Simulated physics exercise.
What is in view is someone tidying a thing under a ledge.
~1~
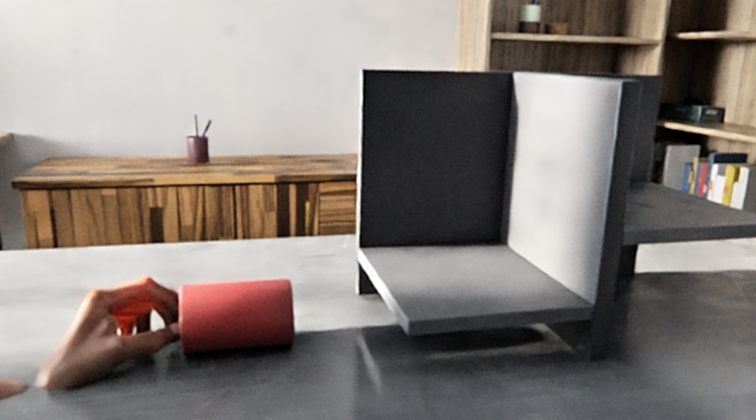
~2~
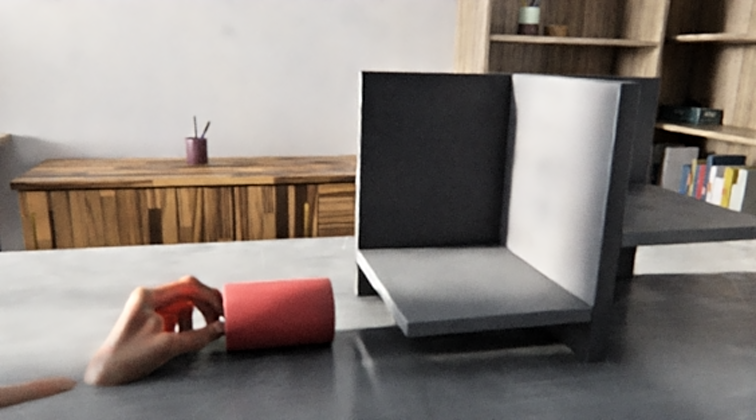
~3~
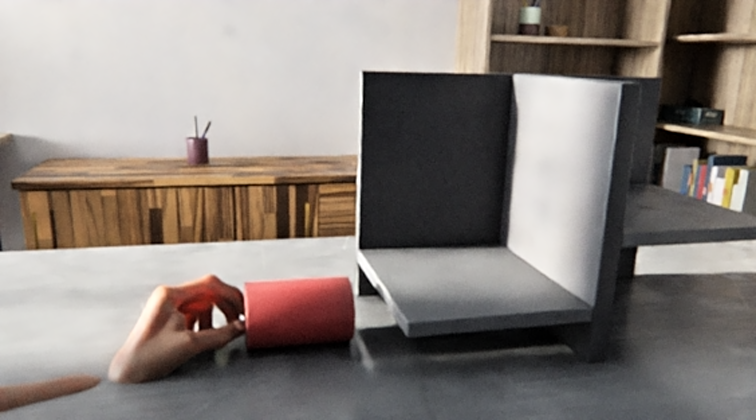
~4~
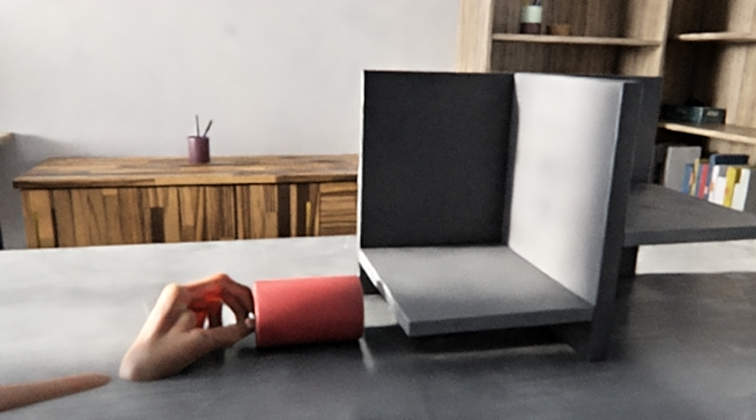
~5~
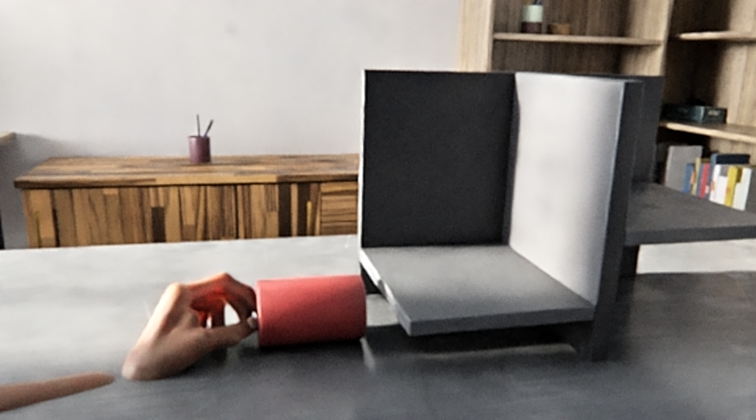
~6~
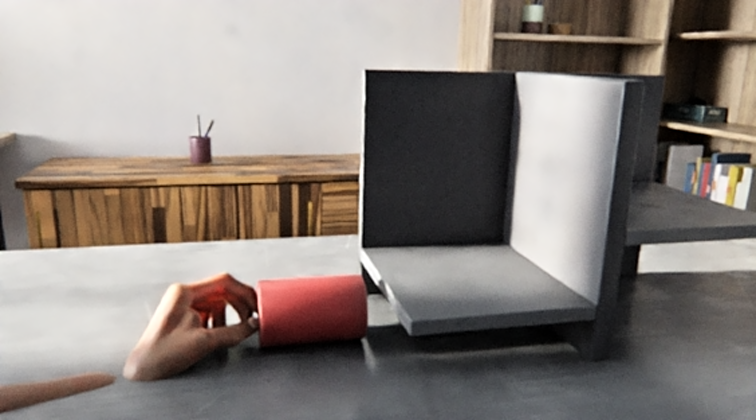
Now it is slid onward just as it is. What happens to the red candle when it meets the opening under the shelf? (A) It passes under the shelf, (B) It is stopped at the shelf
It is stopped at the shelf.
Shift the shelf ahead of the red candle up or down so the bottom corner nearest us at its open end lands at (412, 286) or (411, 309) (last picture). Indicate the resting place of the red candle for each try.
Near (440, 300) and (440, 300).
Then, 0.48 s later than the last frame, red candle stopped at the opening near (333, 308).
When it is over, the red candle is too tall, near (333, 308).
